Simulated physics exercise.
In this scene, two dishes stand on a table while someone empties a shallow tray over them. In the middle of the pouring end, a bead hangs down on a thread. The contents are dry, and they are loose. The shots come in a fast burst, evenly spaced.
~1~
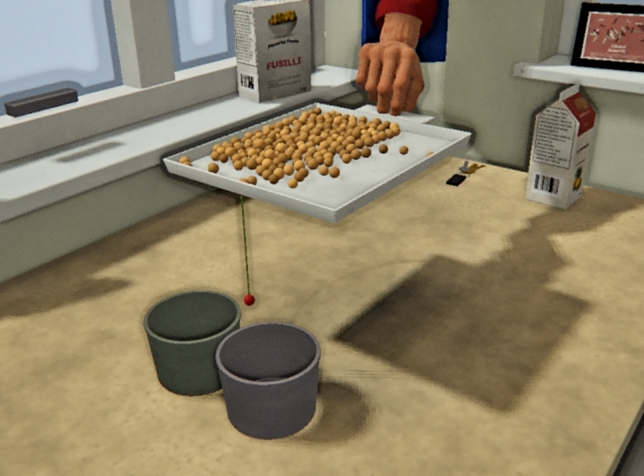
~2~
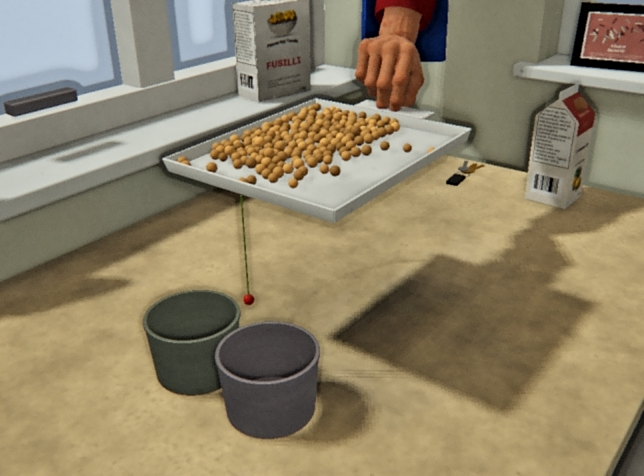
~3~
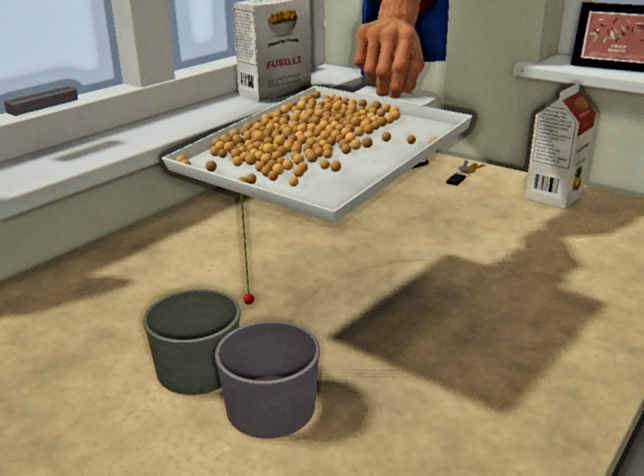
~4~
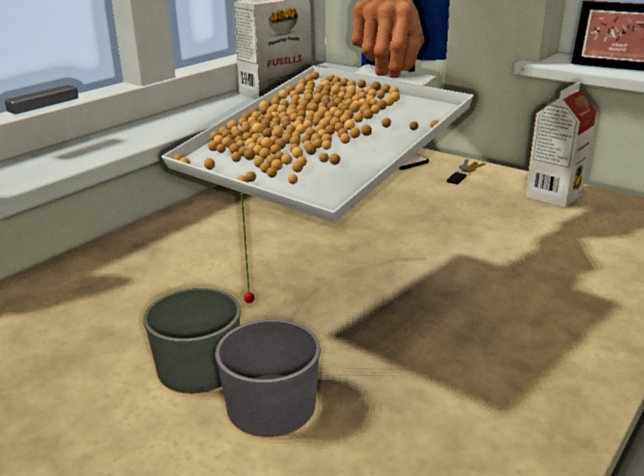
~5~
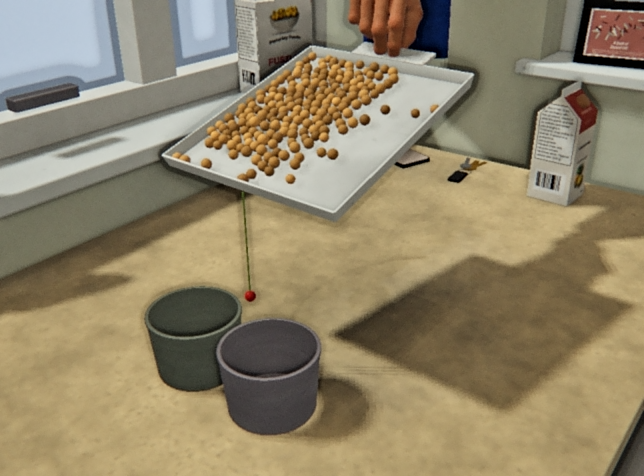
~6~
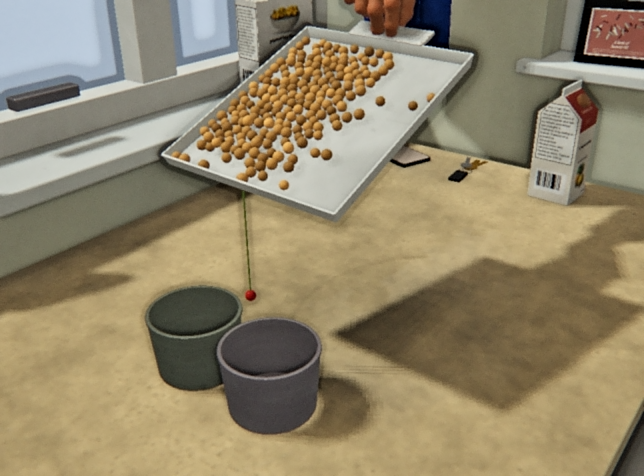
A hand raising the far end of a shallow white tray, tilting it steadily as round wooden beads begin shifting above two dishes.
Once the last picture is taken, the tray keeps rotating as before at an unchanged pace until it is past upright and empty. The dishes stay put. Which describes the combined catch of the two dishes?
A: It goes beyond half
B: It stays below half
It goes beyond half (A).
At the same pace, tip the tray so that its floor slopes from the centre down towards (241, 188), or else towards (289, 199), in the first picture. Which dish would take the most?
In the first case it's the one on the left, in the second the one on the right.
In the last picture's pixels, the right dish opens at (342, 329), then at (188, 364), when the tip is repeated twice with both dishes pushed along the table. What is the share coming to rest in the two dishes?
Trial 1 around 0 percent, trial 2 around 20 percent.
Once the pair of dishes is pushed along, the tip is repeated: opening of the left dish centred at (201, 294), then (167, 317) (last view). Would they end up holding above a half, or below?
One: Under half. Two: The larger part.
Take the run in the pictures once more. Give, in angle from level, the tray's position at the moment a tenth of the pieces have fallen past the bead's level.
Roughly 65 degrees at that moment.
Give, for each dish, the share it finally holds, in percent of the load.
In the left dish you'd find about 30 % of the load, and in the right dish about 40 %.
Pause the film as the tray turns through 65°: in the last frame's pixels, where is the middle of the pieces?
Centre estimate: (238, 190).
Shortly afterwards, tray tipped steeply; near half on the tray; a little in the right dish; a little in the left dish; only a few outside both; near a third in the air.
Next, tray tipped past a quarter turn; a little on the tray; near a quarter in the right dish; near a quarter in the left dish; near a third outside both; a little in the air.
Some moments later, tray tipped past a quarter turn; near a third in the right dish; near a quarter in the left dish; near a third outside both.
In the end, tray tipped past a quarter turn; near a third in the right dish; near a quarter in the left dish; near a third outside both.
